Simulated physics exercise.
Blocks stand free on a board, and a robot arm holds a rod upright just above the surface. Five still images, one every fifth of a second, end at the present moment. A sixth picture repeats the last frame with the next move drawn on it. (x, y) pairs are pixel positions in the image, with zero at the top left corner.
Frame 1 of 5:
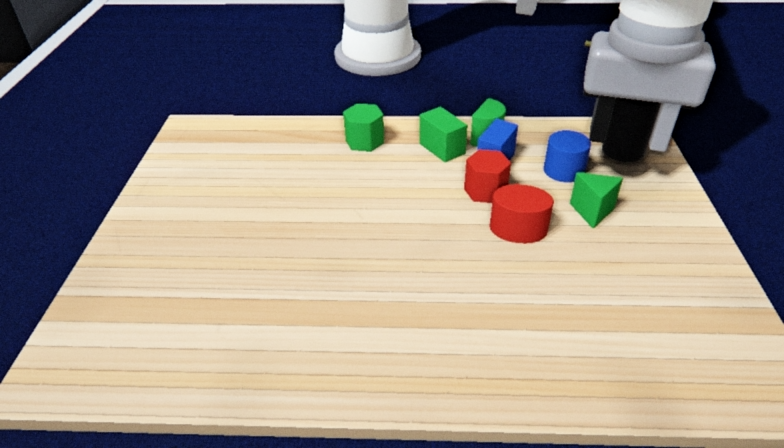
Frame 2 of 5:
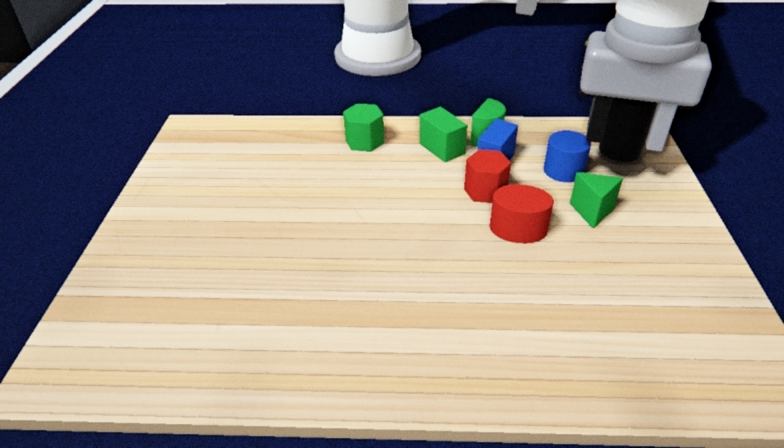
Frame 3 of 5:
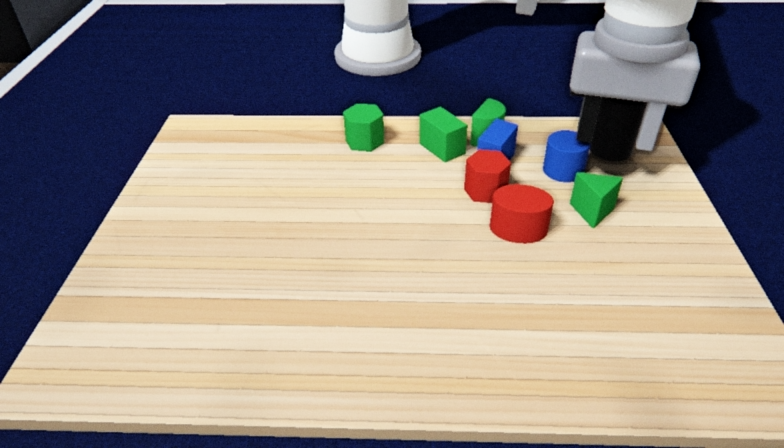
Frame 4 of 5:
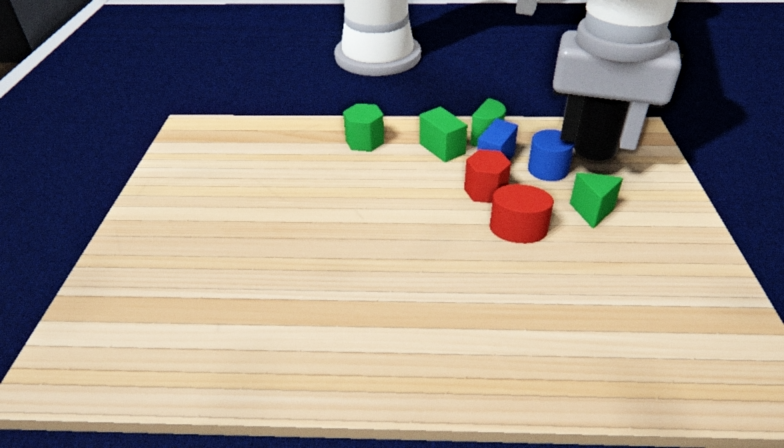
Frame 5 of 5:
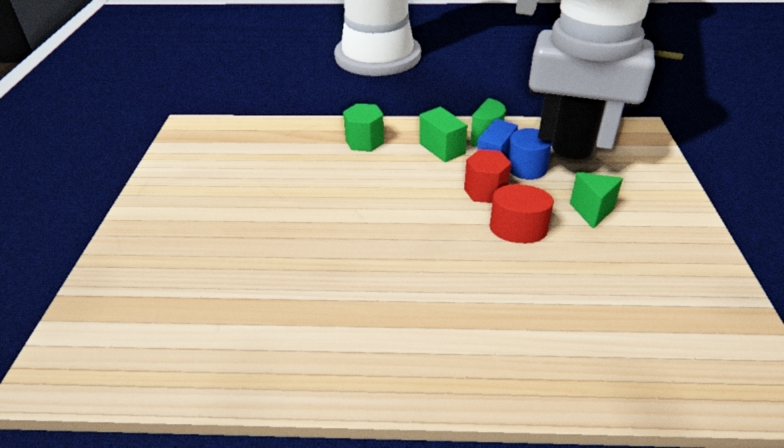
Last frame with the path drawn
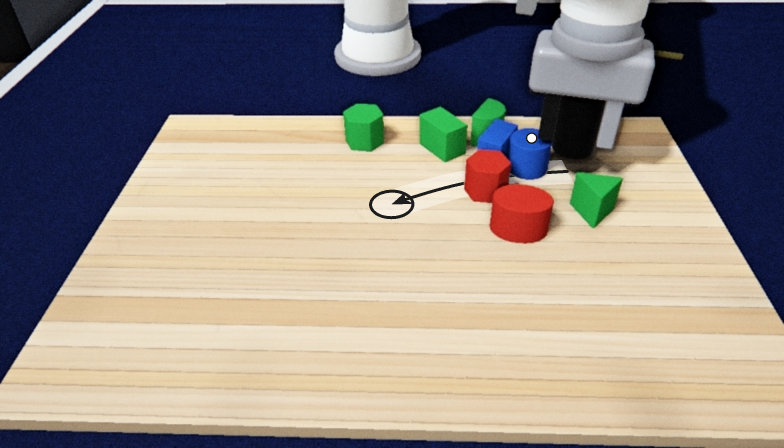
On a wooden board, a robot arm's black rod pushes the blue cylinder left toward the blue block.
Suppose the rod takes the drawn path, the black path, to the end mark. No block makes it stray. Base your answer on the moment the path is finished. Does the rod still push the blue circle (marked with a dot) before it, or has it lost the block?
Fallen away.
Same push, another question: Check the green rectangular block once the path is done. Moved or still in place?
Answer: Moved.
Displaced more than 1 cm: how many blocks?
3 or more.
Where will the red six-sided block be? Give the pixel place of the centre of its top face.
I predict (427, 191).
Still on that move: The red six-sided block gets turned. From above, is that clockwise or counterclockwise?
The answer is counter-clockwise.
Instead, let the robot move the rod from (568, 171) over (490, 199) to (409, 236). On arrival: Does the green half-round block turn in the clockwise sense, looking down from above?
It seems so.
Drawn move, from (568, 171) via (478, 181), ending at (392, 204); the dot is on the blue circle.
The first path, step by step. One third of the way, rod (509, 153); green rectangular block (419, 112); red six-sided block (483, 162); blue rectangular block (450, 122), turned 25° clockwise; blue circle (471, 136).
Two thirds of the way, rod (450, 164); green rectangular block (406, 103); red six-sided block (442, 180), turned 65° anticlockwise; blue rectangular block (432, 116), turned 35° clockwise; blue circle (428, 136).
At the end, rod (391, 181); green rectangular block (406, 103); red six-sided block (427, 191), turned 100° anticlockwise; blue rectangular block (432, 116), turned 35° clockwise; blue circle (422, 138).
